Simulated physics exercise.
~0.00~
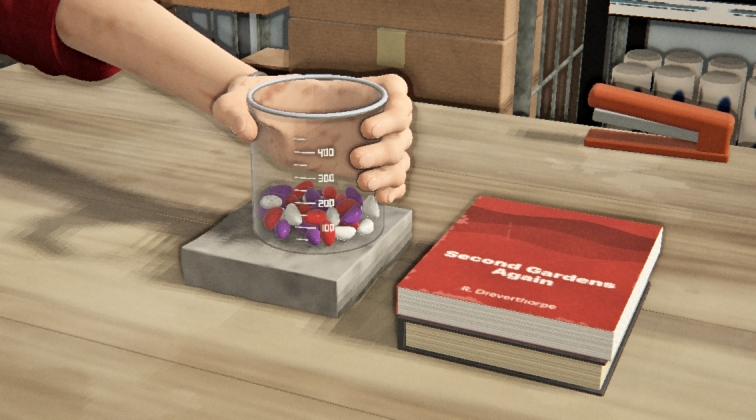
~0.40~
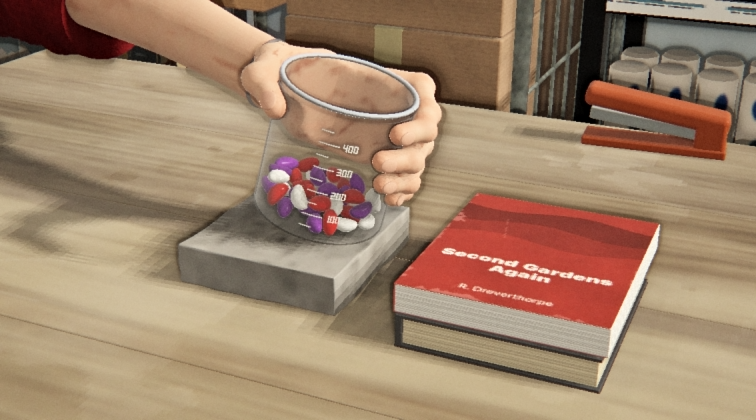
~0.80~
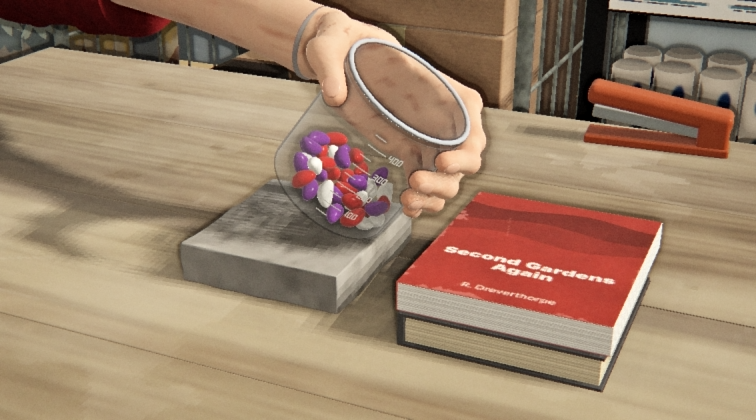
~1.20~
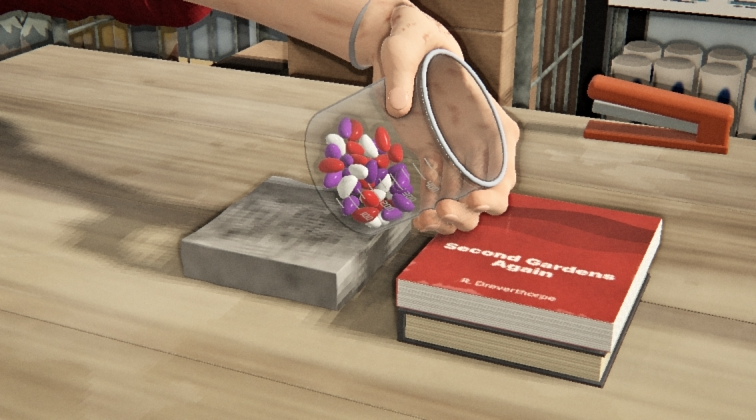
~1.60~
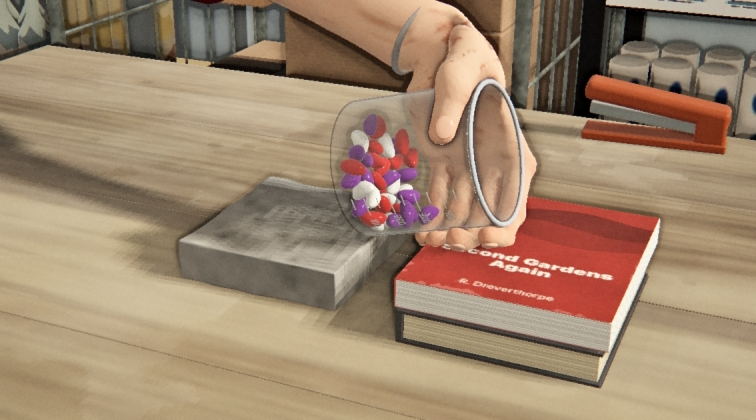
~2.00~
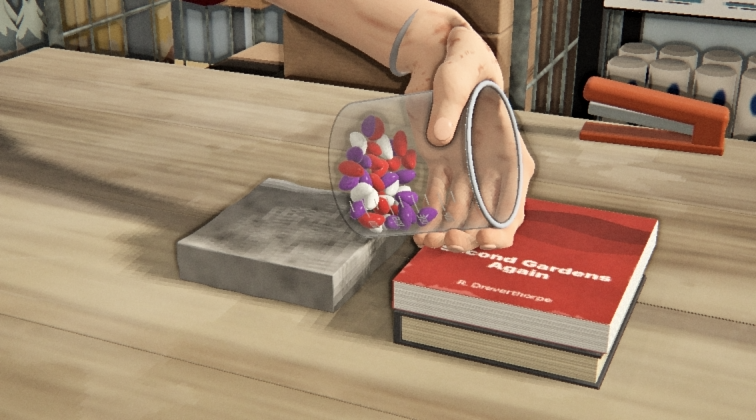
To begin with, a hand holds a clear beaker of red, white and purple pellets upright on a grey slab, beside a red book stacked on another book, with an orange stapler behind. The hand lifts the beaker and starts leaning it to the right, toward the books. As it moves right, the beaker tips further and the pellets bunch up in its lower end. It swings over almost onto its side, its open mouth above the red cover. Finally, it rests against the book pile, still held, with all the pellets inside.
